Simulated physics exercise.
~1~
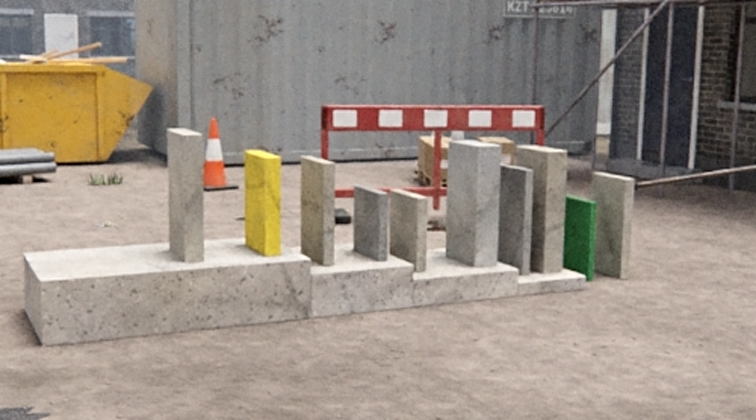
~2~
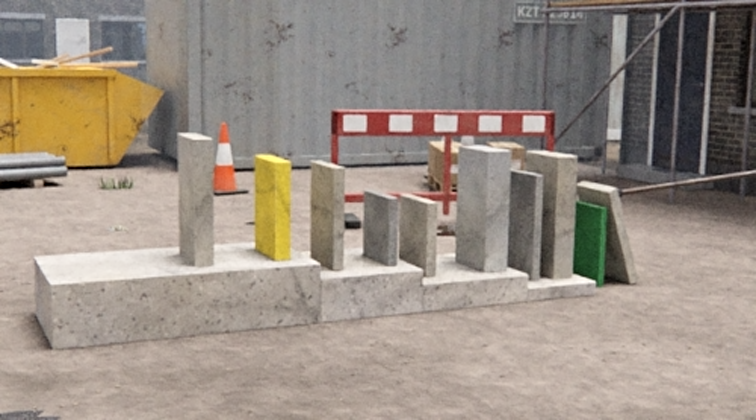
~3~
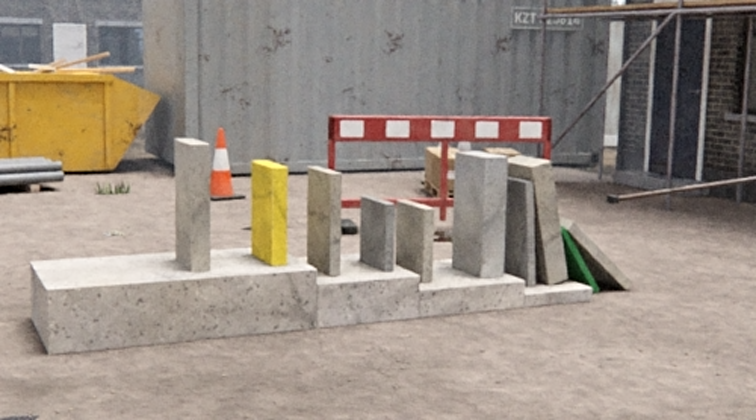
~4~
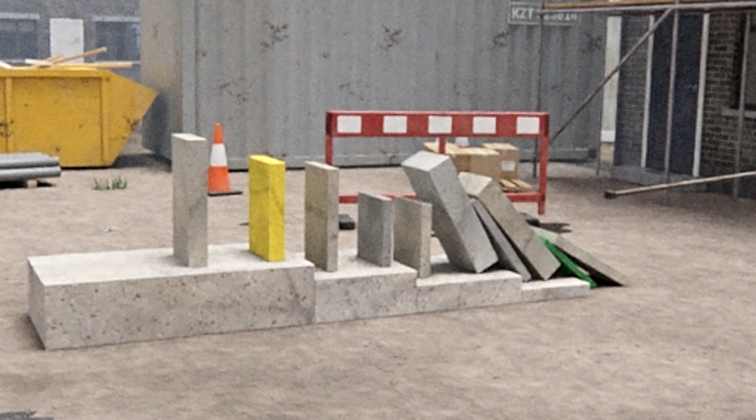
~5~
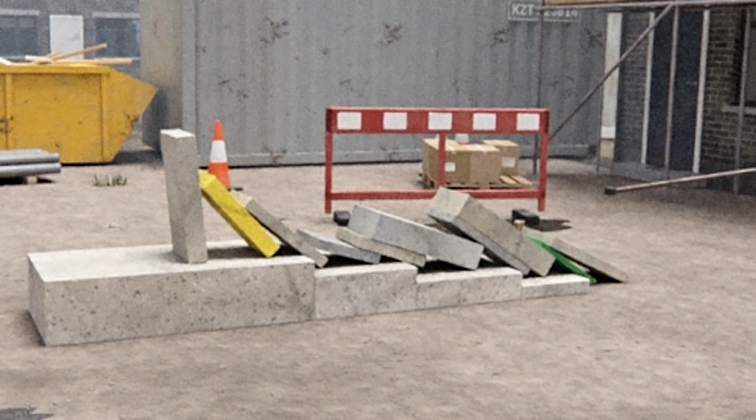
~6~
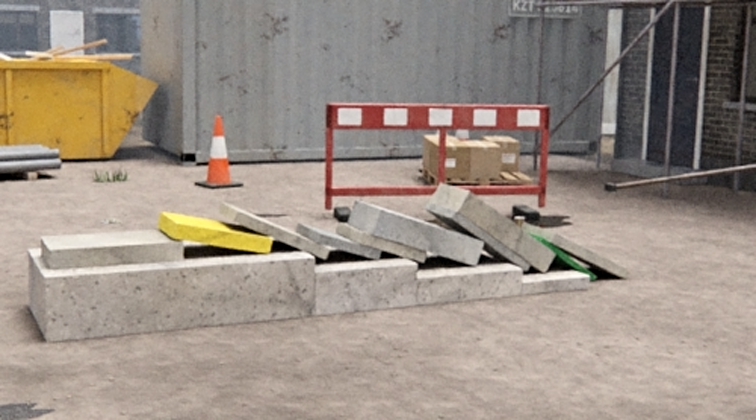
A pole nudges the right-hand slab, and the whole row topples leftward up the steps.
